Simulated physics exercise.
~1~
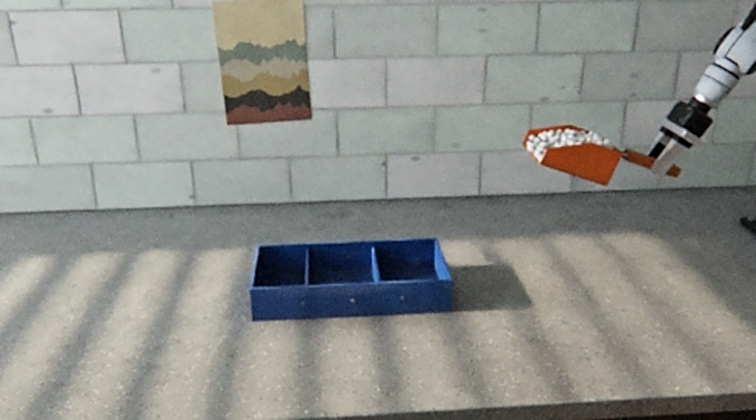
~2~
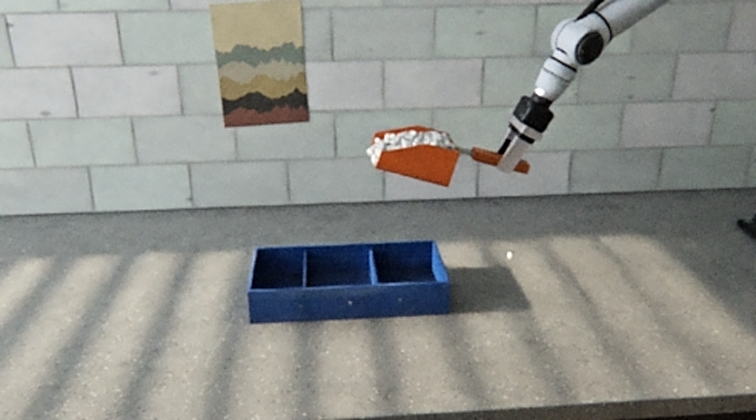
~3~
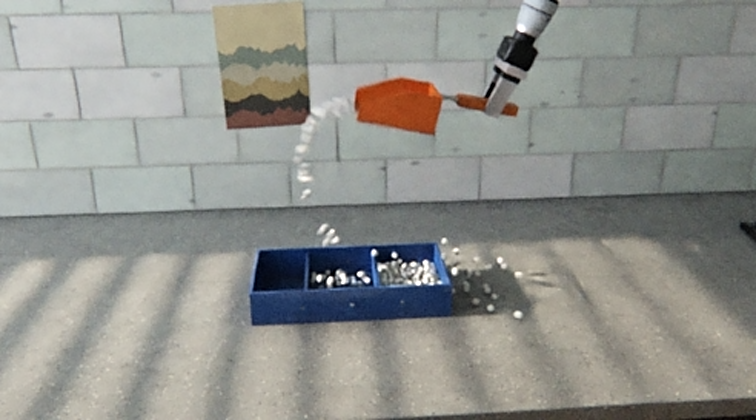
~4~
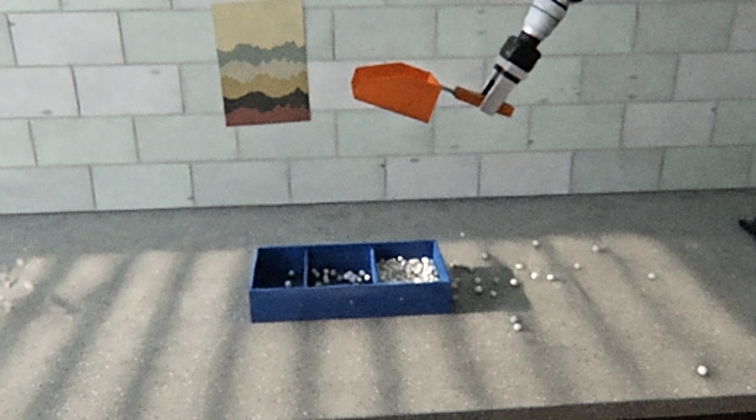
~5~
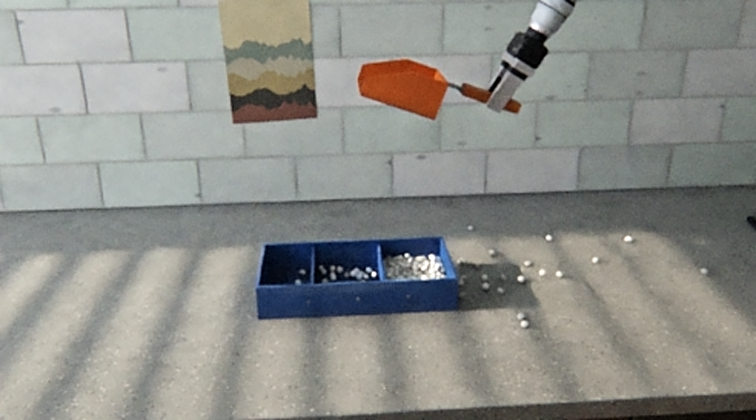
A robot arm carried an orange scoop heaped with white beads leftward over a blue three-part tray and tipped it, pouring most into the right section and some into the middle, while a few reached the left and others scattered across the gray table.
